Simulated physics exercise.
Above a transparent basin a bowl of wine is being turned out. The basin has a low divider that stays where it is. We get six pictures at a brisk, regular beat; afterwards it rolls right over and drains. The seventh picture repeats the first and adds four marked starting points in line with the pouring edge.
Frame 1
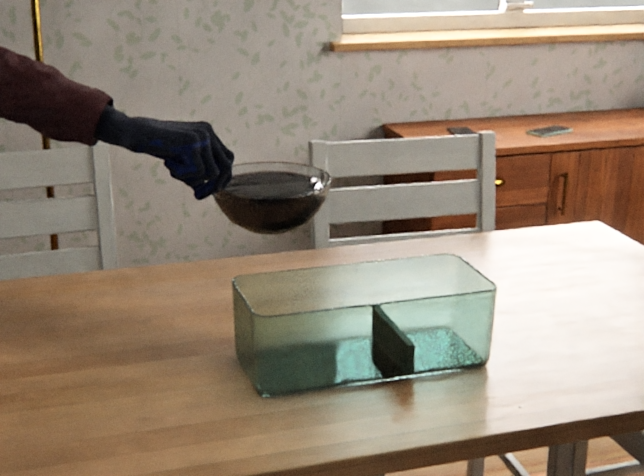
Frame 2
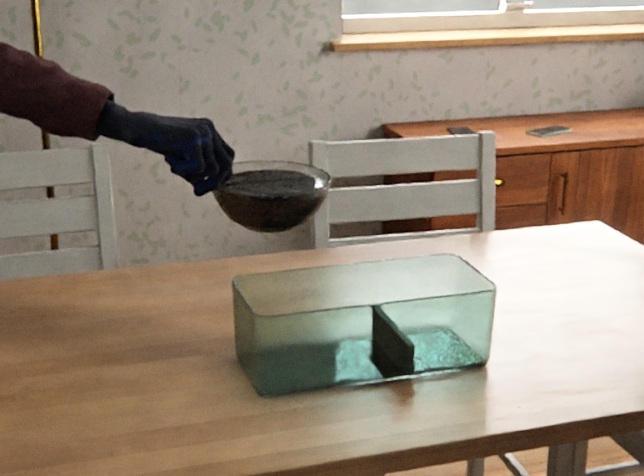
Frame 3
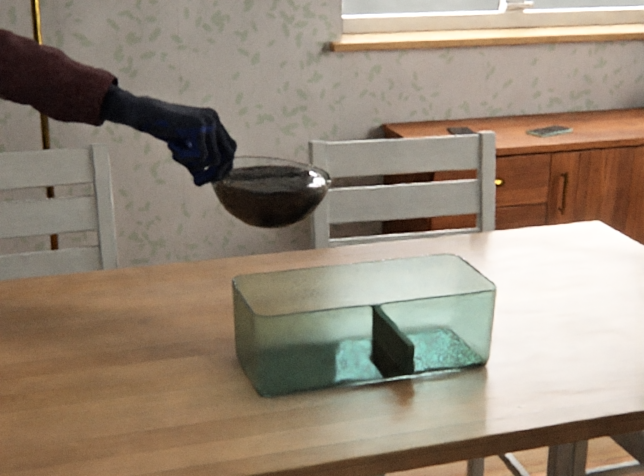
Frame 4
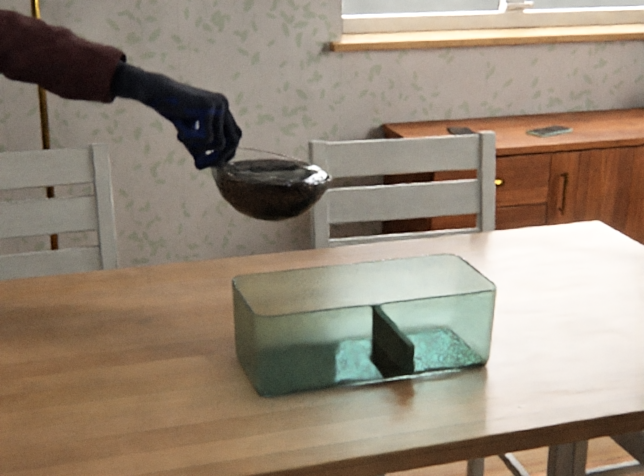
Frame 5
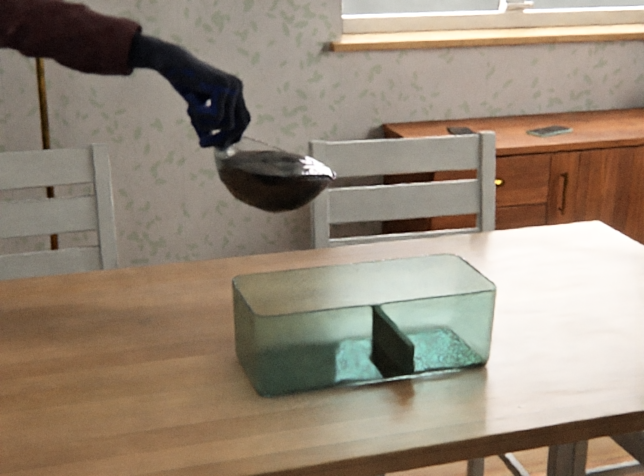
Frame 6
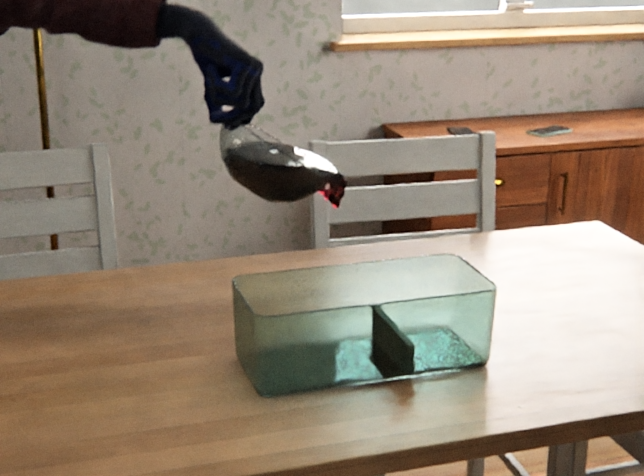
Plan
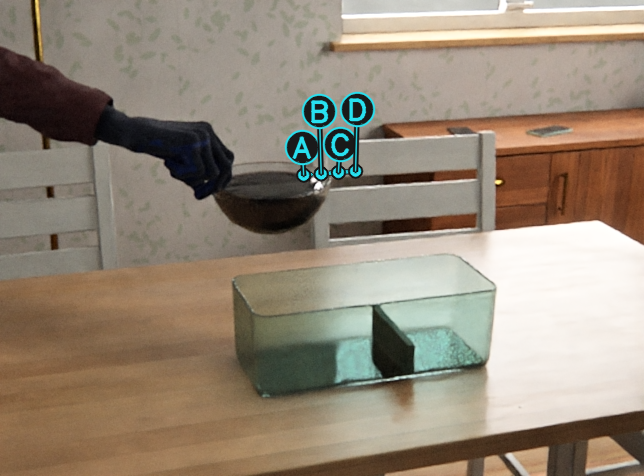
In the video, a dark-gloved hand holds a glass bowl of dark wine above a clear, divided basin on a wooden table, then gradually tilts it rightward until a little wine comes over the lip.
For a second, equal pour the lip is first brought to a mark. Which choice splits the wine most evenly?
Go for A.
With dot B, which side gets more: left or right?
More ends on the right.
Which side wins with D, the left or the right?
More ends on the right.
In cyan, A at (303, 175); B at (321, 173); C at (338, 172); D at (355, 171).
If A is chosen, about 53 % ends left of the wall and 46 % right of it.
If B is chosen, about 27 % ends left of the wall and 72 % right of it.
If C is chosen, about 16 % ends left of the wall and 83 % right of it.
If D is chosen, about 12 % ends left of the wall and 87 % right of it.
